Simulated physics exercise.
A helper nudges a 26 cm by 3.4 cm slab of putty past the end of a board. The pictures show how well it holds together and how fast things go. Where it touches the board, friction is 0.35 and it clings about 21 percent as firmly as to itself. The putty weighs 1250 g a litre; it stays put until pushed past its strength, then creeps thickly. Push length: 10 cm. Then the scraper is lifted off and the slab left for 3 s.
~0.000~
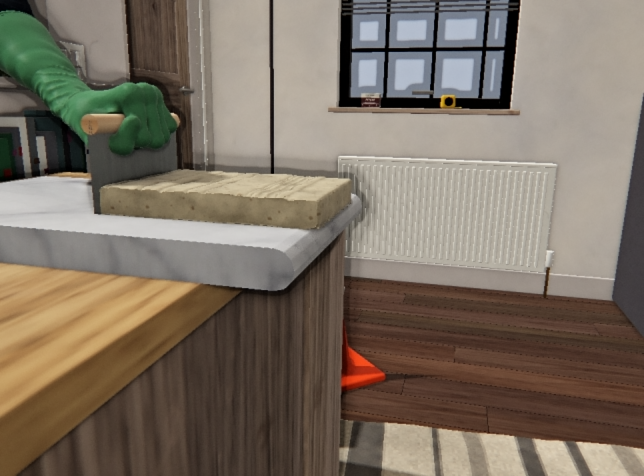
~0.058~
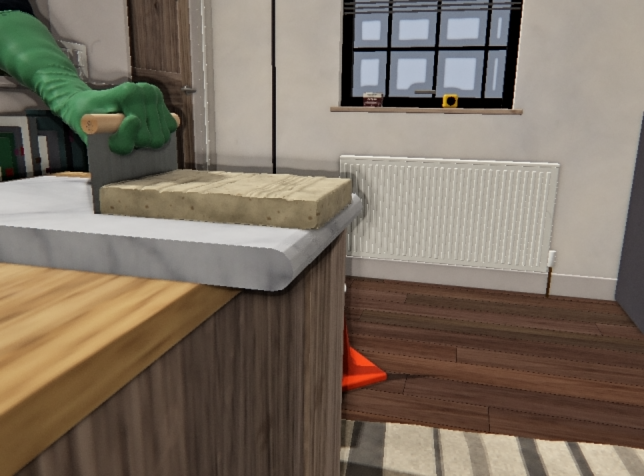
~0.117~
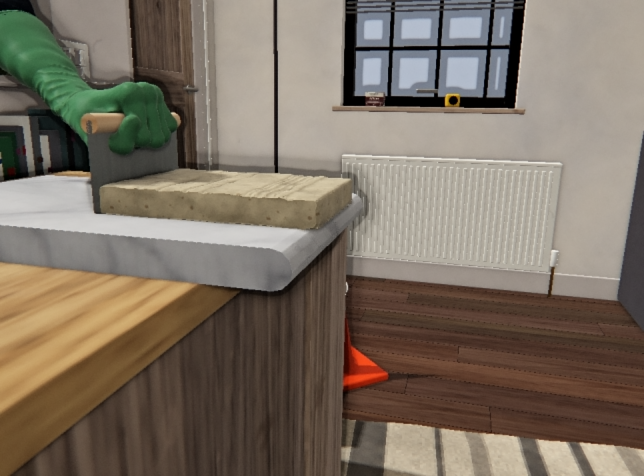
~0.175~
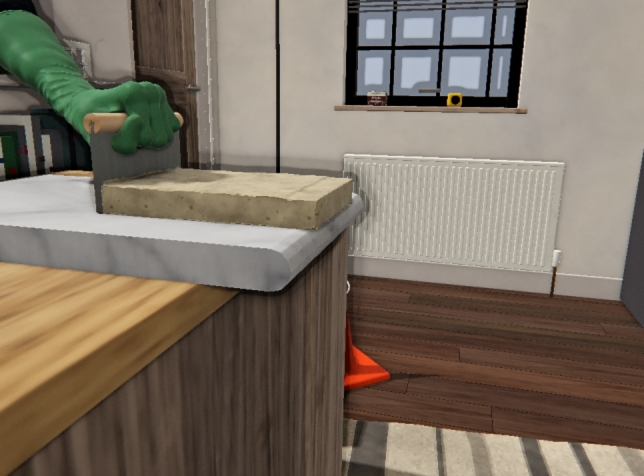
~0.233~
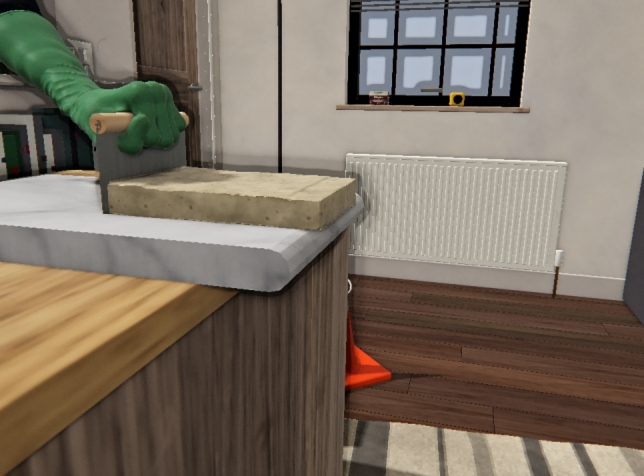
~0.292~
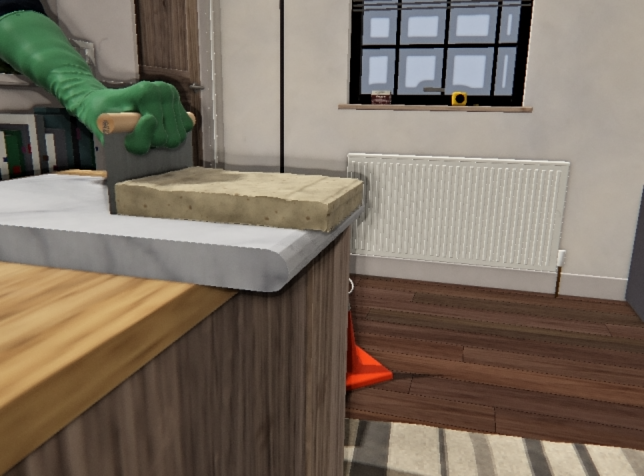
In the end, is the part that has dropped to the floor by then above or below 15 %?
It will be smaller than 15 percent.
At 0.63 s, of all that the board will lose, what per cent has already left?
Near 80 in a hundred.
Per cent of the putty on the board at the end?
Around 60 per cent ends up on the board.
After 0.63 s, 71 % lies on the board and 0 % has fallen.
After 1.02 s, 62 % lies on the board and 0 % has fallen.
After 1.41 s, 62 % lies on the board and 0 % has fallen.
After 1.81 s, 62 % lies on the board and 0 % has fallen.
After 3.81 s, 62 % lies on the board and 0 % has fallen.
